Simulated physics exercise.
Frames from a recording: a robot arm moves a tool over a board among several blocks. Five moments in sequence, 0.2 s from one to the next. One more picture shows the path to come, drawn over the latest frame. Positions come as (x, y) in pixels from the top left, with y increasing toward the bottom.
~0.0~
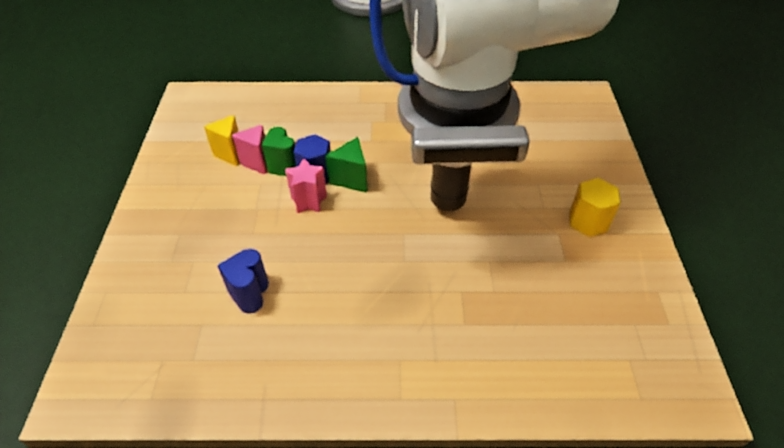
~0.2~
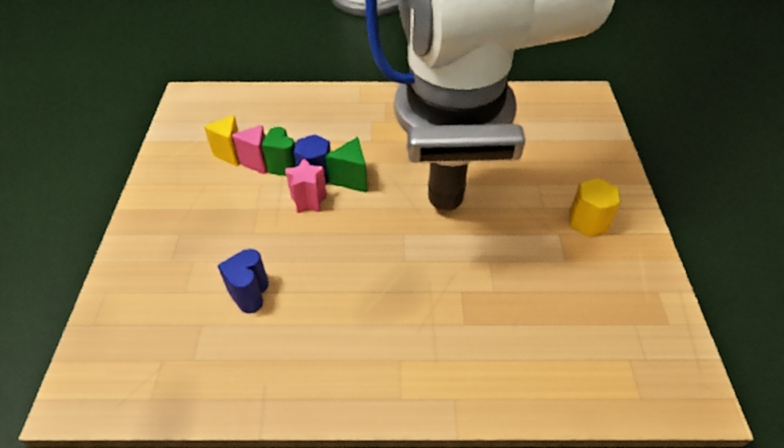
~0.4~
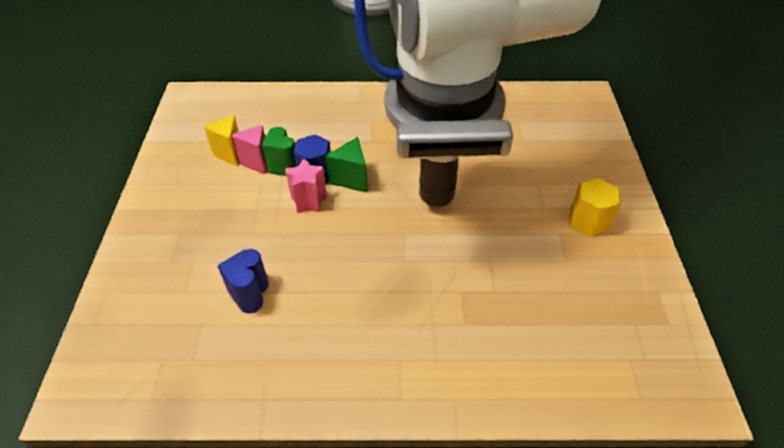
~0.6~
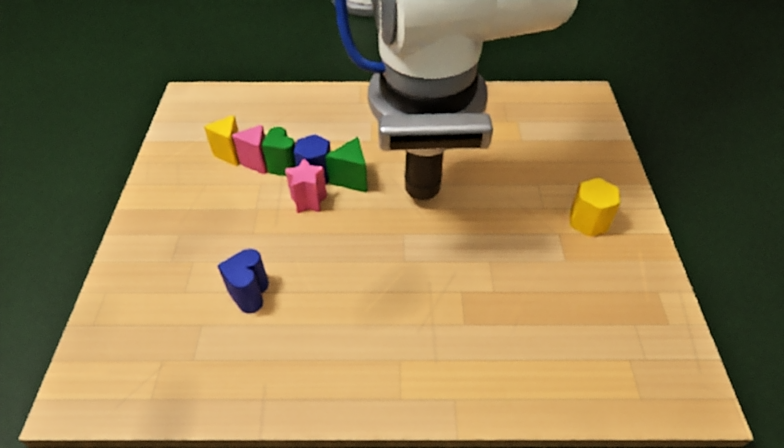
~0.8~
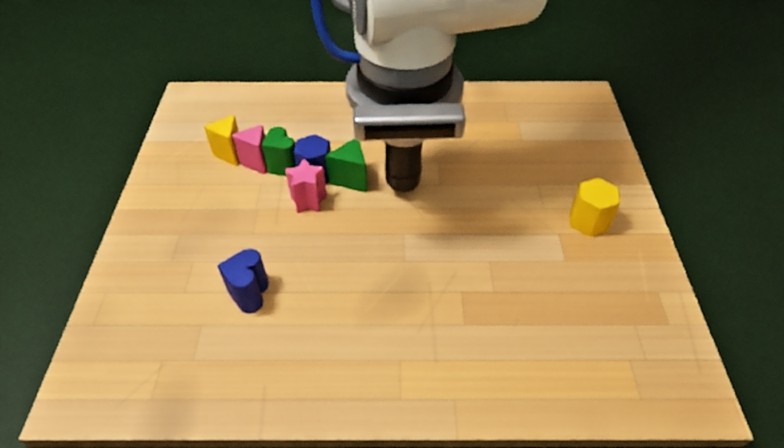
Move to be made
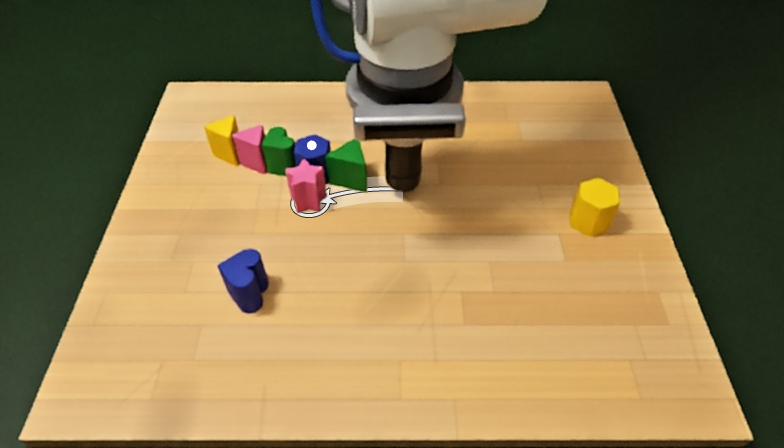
A robot arm moves its dark tool left across a wooden board toward still, colourful blocks.
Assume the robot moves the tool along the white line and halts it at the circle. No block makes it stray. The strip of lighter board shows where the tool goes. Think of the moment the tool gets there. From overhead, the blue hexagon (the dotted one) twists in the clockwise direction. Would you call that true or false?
This is true.
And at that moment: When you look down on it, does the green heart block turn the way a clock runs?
Answer: No.
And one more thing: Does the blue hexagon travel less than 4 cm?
Short answer: Yes.
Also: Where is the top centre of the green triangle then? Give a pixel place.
The spot you're after is about (281, 161) in the image.
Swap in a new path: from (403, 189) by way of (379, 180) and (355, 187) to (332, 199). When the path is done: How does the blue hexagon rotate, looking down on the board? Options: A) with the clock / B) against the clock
My answer is option A.
The line goes from (403, 189) through (372, 189) and (341, 194) to (311, 202); the dot is on the blue hexagon.
What follows on the original path. One third of the way, tool at (371, 180); green heart block at (274, 136); blue hexagon at (307, 143); green triangle at (339, 155), turned 15° clockwise.
Two thirds of the way, tool at (340, 185); green heart block at (270, 129), turned 30° anticlockwise; pink star block at (290, 178); blue hexagon at (299, 141), turned 60° clockwise; green triangle at (307, 160), turned 20° clockwise.
At the end, tool at (309, 193); green heart block at (270, 128), turned 35° anticlockwise; pink star block at (269, 186); blue hexagon at (297, 140), turned 75° clockwise; green triangle at (281, 161), turned 40° clockwise.
